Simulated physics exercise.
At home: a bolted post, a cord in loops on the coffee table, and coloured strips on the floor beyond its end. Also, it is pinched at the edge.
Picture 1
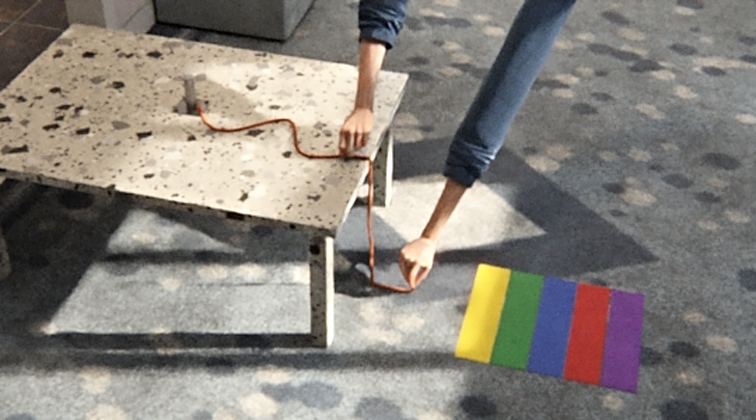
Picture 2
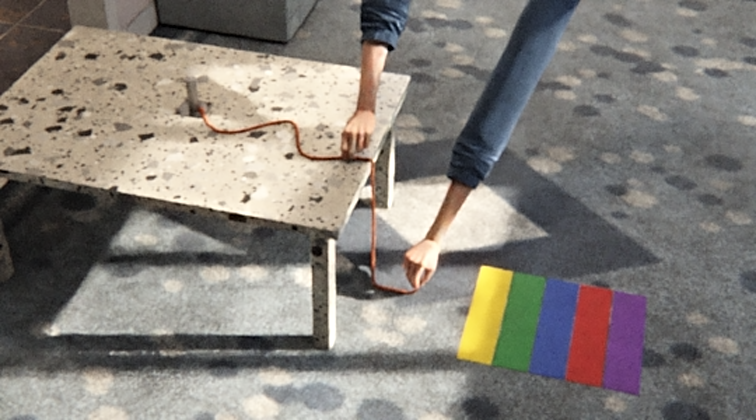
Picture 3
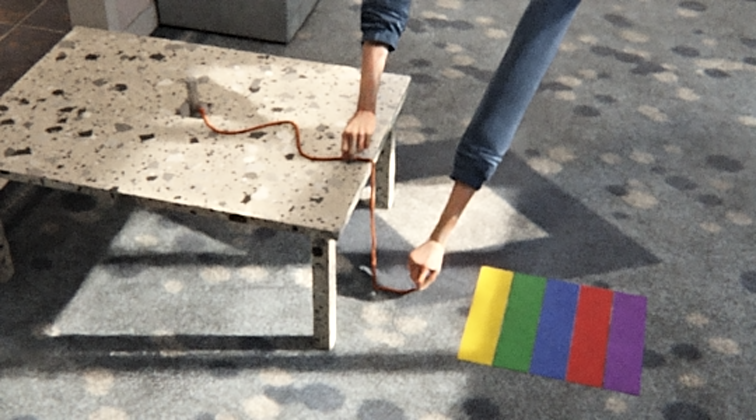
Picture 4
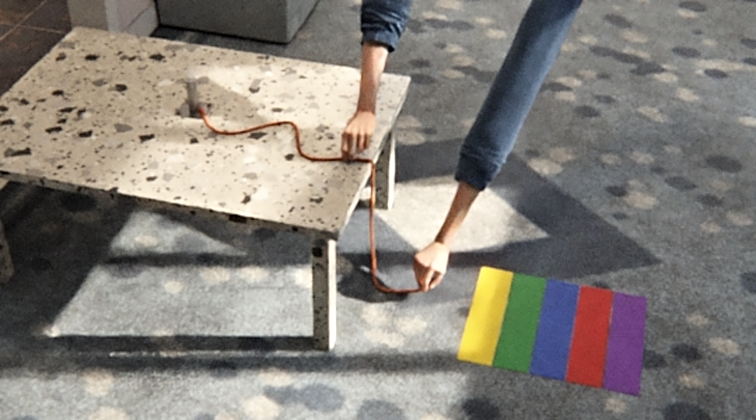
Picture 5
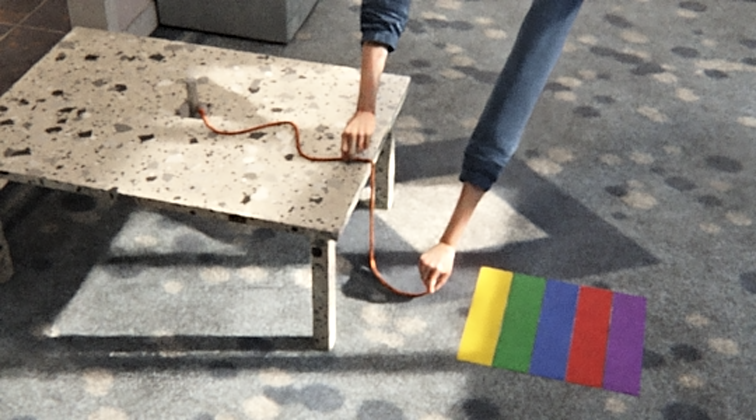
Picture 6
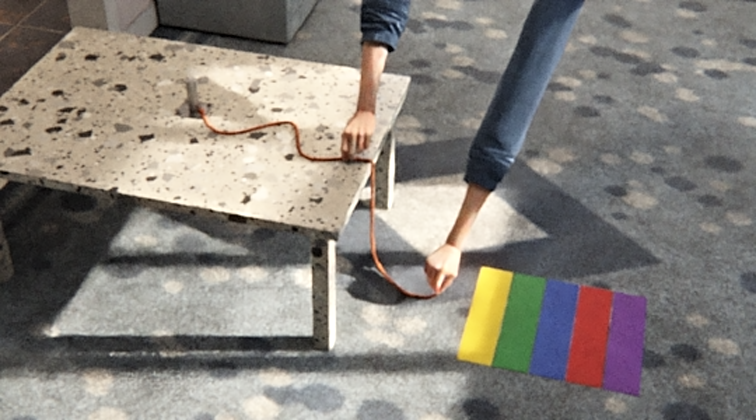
A hand shifts the cord's lower end slightly right while another pinches it at the table's edge.
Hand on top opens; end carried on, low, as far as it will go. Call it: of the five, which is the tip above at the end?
The red strip.
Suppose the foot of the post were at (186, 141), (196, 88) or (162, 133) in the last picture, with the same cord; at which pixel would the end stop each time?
Per try, approx.: (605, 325); (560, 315); (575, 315).
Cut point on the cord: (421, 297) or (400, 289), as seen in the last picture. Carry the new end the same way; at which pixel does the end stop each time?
First try near (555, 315), second near (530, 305).
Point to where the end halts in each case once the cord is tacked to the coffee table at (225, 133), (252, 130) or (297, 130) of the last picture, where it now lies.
Near (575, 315), (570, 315) and (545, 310).
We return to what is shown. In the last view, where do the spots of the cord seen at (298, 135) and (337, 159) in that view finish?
Around (331, 145); the other one around (394, 174).
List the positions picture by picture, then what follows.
The first frame shows end (414, 283); yellow (476, 342); green (512, 349); blue (547, 356); red (584, 363); purple (620, 371).
The second frame shows end (418, 285); cord through (212, 126) (276, 123) (303, 154) (372, 163) (373, 222) (373, 279).
The third frame shows end (423, 286).
The fourth frame shows end (428, 288); cord through (212, 127) (276, 124) (303, 155) (372, 164) (371, 222) (375, 280).
The fifth frame shows end (433, 289).
The sixth frame shows end (439, 290); cord through (212, 127) (276, 124) (303, 155) (372, 164) (372, 223) (388, 278).
Soon after, end near (532, 308); over green.
After that, end near (569, 315); over blue.
At the stop, end near (590, 319); over red. The red one.
